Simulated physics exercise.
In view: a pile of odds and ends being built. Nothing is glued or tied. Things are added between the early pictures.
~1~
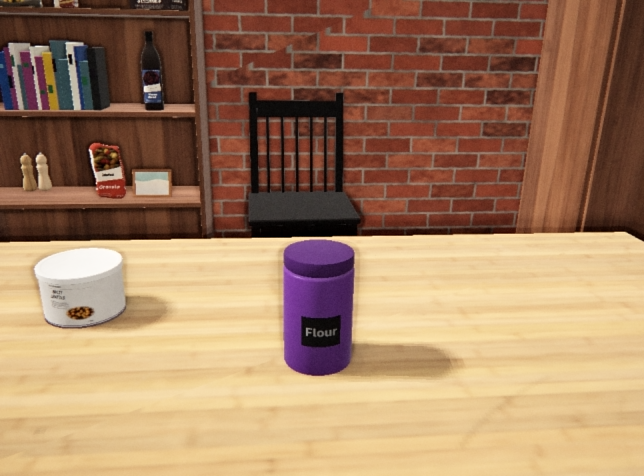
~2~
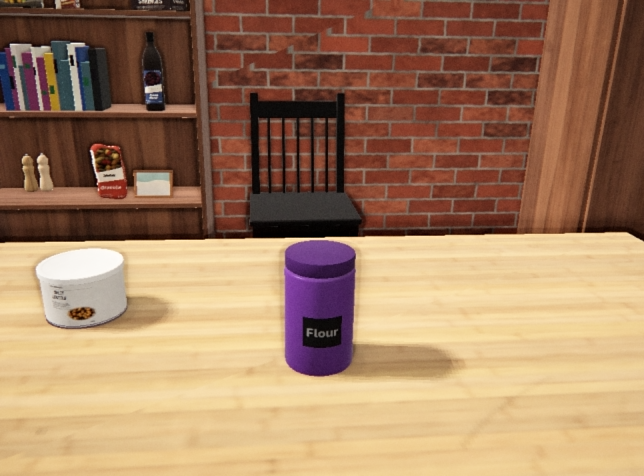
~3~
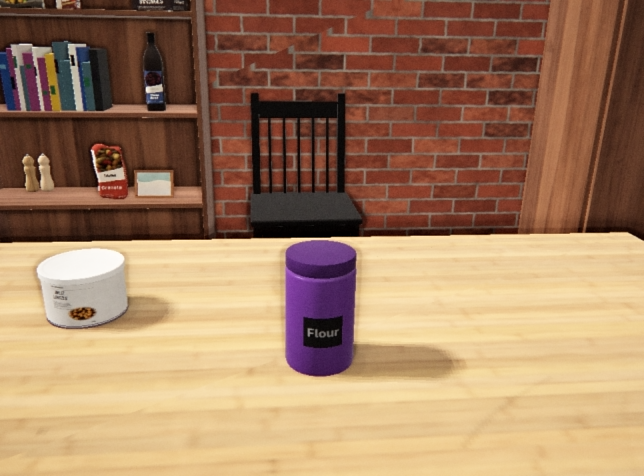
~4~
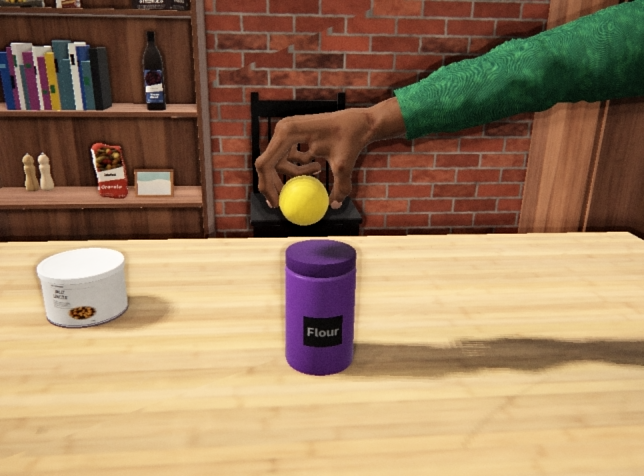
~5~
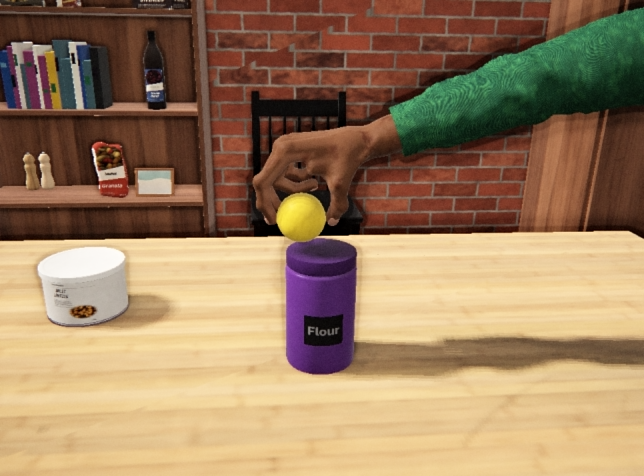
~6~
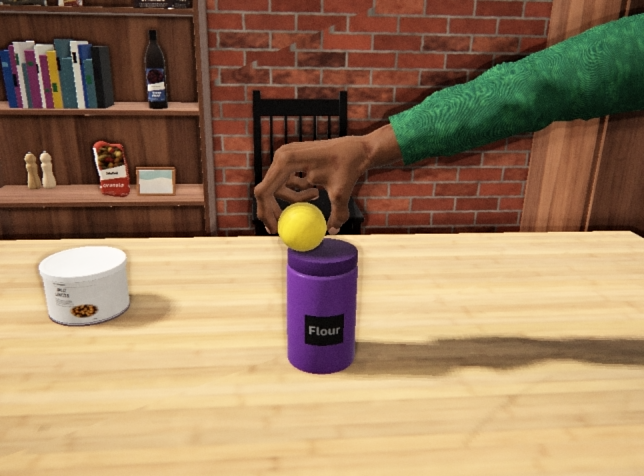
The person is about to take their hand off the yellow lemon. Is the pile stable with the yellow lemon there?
It holds.
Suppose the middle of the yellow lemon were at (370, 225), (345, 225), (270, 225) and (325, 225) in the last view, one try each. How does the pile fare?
First, it comes apart; second, it stays up; third, it comes apart; fourth, it holds.
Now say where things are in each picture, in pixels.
In the first frame, the last thing is not in view yet; white tub (83, 287).
In the second frame, the last thing is not in view yet; white tub (84, 287).
In the third frame, the last thing is not in view yet; white tub (85, 287).
In the fourth frame, coming down; yellow lemon (304, 201); white tub (85, 286).
In the fifth frame, coming down; yellow lemon (301, 217); white tub (86, 285).
In the sixth frame, in place under the hand; yellow lemon (302, 226); white tub (87, 285).
Then, 0.50 s later than the last frame, all is still.
Then, 1.30 s later than the last frame, yellow lemon resting near (302, 227).
When it is over, all 3 as before. End places, in pixels of the last picture, yellow lemon near (302, 227). The pile keeps its balance.
